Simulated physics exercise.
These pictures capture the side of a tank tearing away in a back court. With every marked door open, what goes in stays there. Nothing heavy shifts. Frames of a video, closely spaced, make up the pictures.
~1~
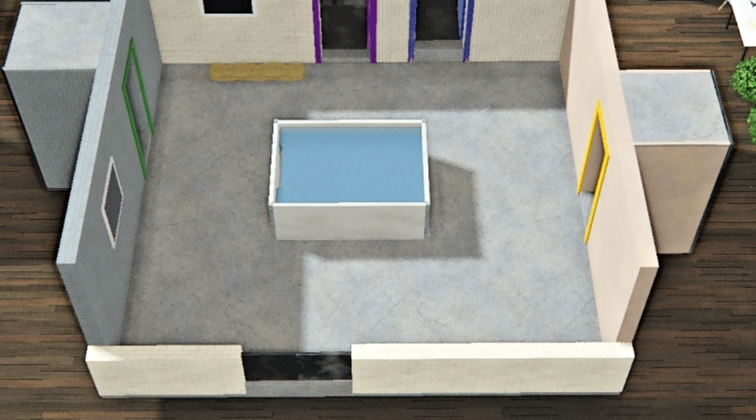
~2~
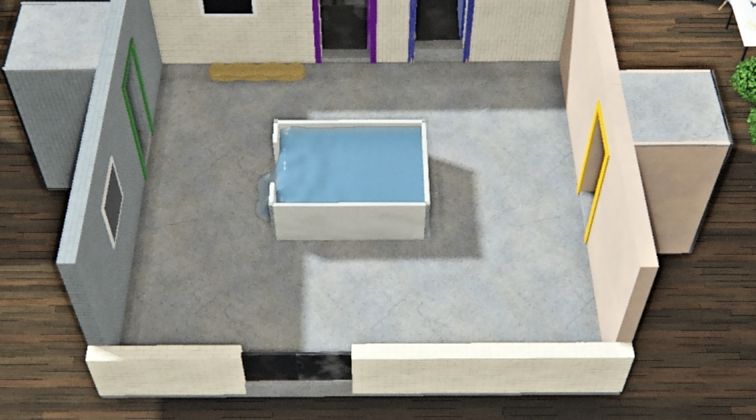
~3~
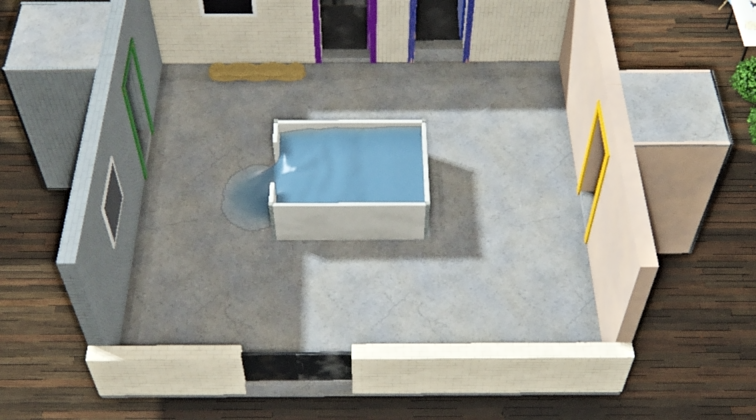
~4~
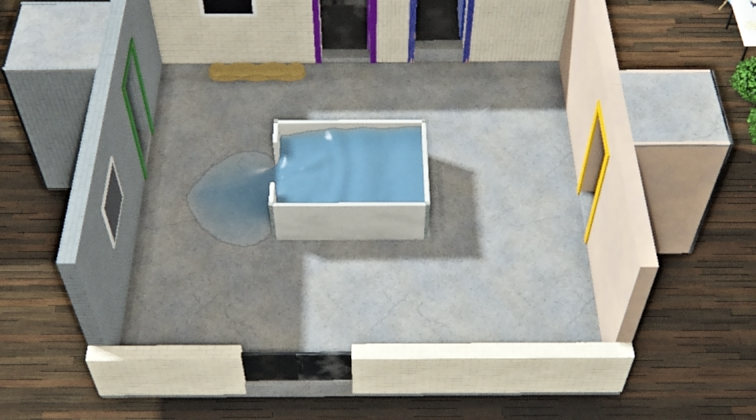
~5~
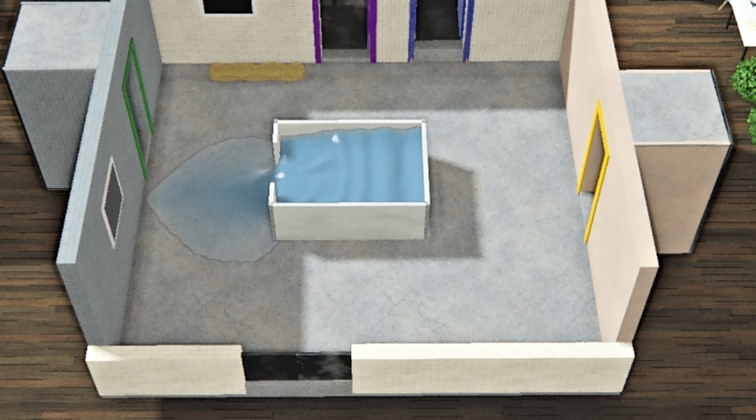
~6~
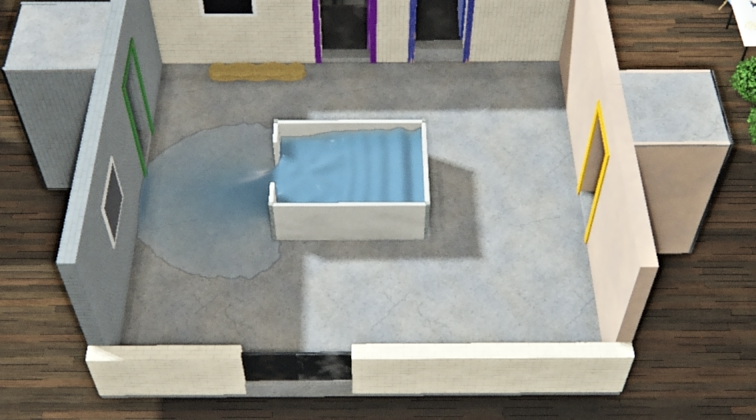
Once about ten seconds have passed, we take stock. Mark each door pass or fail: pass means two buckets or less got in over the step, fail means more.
Green door - fail, purple door - pass, blue door - pass, yellow door - pass.
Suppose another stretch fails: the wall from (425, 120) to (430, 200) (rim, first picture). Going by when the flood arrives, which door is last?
Answer: The green one.
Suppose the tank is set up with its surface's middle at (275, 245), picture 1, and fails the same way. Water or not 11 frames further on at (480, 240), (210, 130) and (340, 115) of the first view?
Log: No flood; flood; no flood.
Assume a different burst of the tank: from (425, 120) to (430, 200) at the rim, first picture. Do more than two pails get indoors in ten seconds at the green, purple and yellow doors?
As I see it, the green door undershoots, while the purple door undershoots and the yellow door overshoots.
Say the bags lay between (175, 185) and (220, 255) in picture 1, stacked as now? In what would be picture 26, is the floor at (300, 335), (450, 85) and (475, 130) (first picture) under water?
As listed: Submerged, spared, spared.
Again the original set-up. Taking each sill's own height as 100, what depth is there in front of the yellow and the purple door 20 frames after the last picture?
Readings, in sequence: 0 percent and 50 percent.
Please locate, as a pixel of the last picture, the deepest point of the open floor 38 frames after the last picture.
I'd point to (117, 373).
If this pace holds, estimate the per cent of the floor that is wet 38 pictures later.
It works out to about 85 in a hundred.
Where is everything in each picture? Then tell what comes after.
The tank at (350, 165) is whole and still, in the first picture.
The front is at (267, 218), out from the gap at (278, 186), in the second picture.
Water pours out at (278, 186) and has run to (228, 210), in the third picture.
Water pours out at (278, 187) and has run to (193, 201), in the fourth picture.
Water pours out at (278, 186) and has run to (153, 202), in the fifth picture.
The front is at (138, 234), out from the gap at (278, 186), in the sixth picture.
A moment on, water covers 20 % of the floor; the green door over two buckets in, the purple door not reached, the blue door not reached, the yellow door not reached.
Next, water covers 25 % of the floor; the green door far over two buckets in, the purple door not reached, the blue door not reached, the yellow door not reached.
Then, water covers 40 % of the floor; the green door far over two buckets in, the purple door wet at the sill, nothing in, the blue door not reached, the yellow door not reached.
Later, water covers 85 % of the floor; the green door far over two buckets in, the purple door wet at the sill, nothing in, the blue door wet at the sill, nothing in, the yellow door not reached.
In the end, water covers 95 % of the floor; the green door far over two buckets in, the purple door wet at the sill, nothing in, the blue door wet at the sill, nothing in, the yellow door wet at the sill, nothing in.
